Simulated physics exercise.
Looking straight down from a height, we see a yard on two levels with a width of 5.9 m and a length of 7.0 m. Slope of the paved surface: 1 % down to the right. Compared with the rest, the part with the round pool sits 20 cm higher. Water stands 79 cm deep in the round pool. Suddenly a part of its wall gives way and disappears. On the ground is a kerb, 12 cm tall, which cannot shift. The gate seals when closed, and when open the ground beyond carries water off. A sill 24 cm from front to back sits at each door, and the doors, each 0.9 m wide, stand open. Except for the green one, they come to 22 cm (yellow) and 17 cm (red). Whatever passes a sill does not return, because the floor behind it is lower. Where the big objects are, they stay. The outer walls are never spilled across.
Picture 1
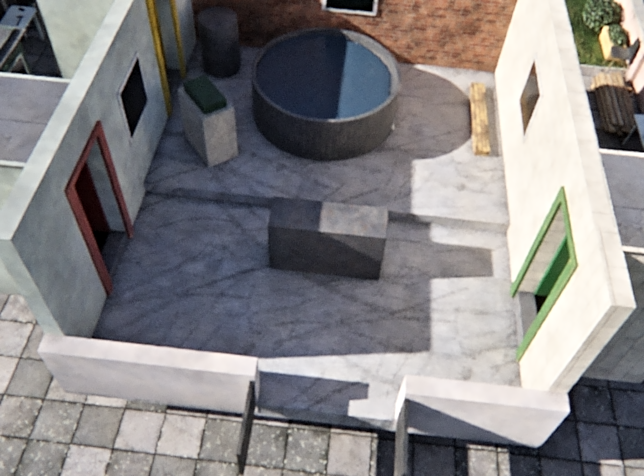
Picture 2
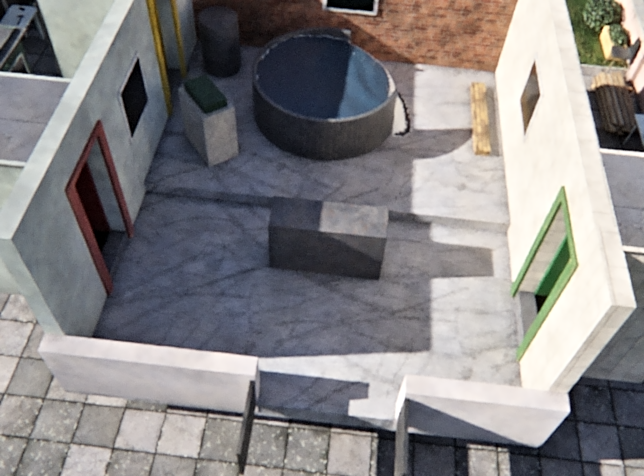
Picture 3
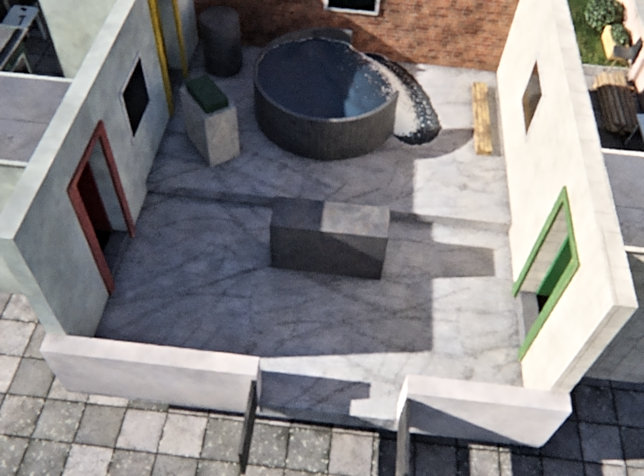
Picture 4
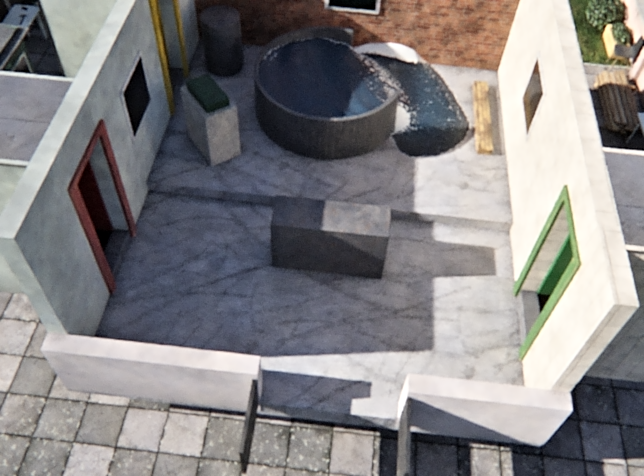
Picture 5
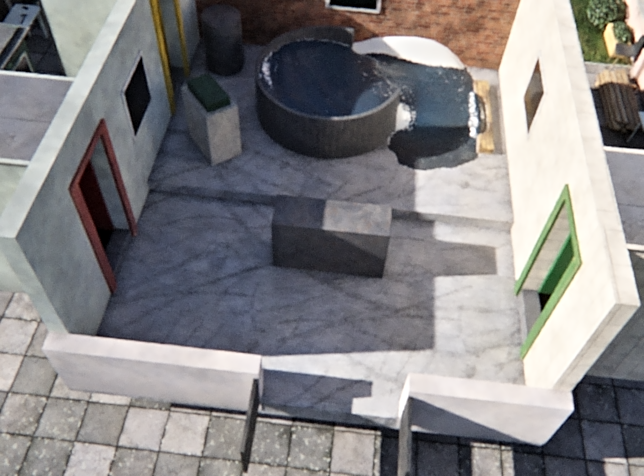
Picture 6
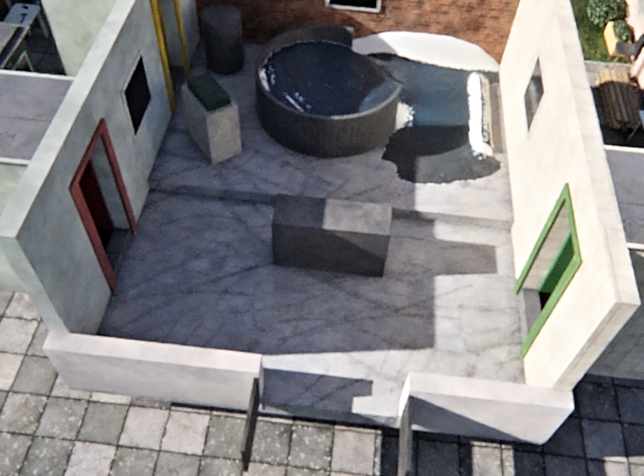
The footage shows a walled yard with a round pool of still water, whose right side opens, letting dark, foam-edged water pour out and spread across the upper paving to the right-hand wall, around a wooden bench.
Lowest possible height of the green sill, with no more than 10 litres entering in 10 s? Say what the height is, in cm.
I would say 17 cm.
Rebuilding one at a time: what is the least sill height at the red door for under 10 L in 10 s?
For the red door, about 8.0 cm.
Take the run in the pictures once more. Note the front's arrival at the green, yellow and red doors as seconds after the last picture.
Green door 1.2 seconds, yellow door 2.4 seconds, red door 4.0 seconds.
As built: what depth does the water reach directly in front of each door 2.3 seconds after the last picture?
Green door 6 cm, yellow door 1 cm, red door 0 cm.
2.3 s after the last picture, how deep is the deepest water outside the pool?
I'd estimate roughly 38 cm.
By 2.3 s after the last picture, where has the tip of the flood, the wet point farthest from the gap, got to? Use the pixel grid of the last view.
The farthest wet point is roughly at (520, 414) in the last view.
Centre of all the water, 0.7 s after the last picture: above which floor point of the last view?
Centre of mass: About (377, 101) px.
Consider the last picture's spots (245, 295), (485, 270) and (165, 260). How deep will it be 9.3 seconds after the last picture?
About 11, 12 and 10 cm.
Then, 0.7 s after the last picture water covers 20 % of the floor, deepest (80 cm) near (494, 79); it has not reached the green door.
Then, 2.3 s after the last picture water covers 55 % of the floor, deepest (38 cm) near (485, 84); 6 cm at the green door, 0 litres in over its 21 cm sill.
Then, 9.3 s after the last picture water covers 90 % of the floor, deepest (15 cm) near (176, 213); 11 cm at the green door, 2 litres in over its 21 cm sill.
At the green door as built, the water peaked near 19 cm, 6.3 s after the last picture.
With a sill of 13.5 cm, 25 litres would have come in within the 10 s; with 18.5 cm, 5 litres. So under 10 litres takes about 17 cm.
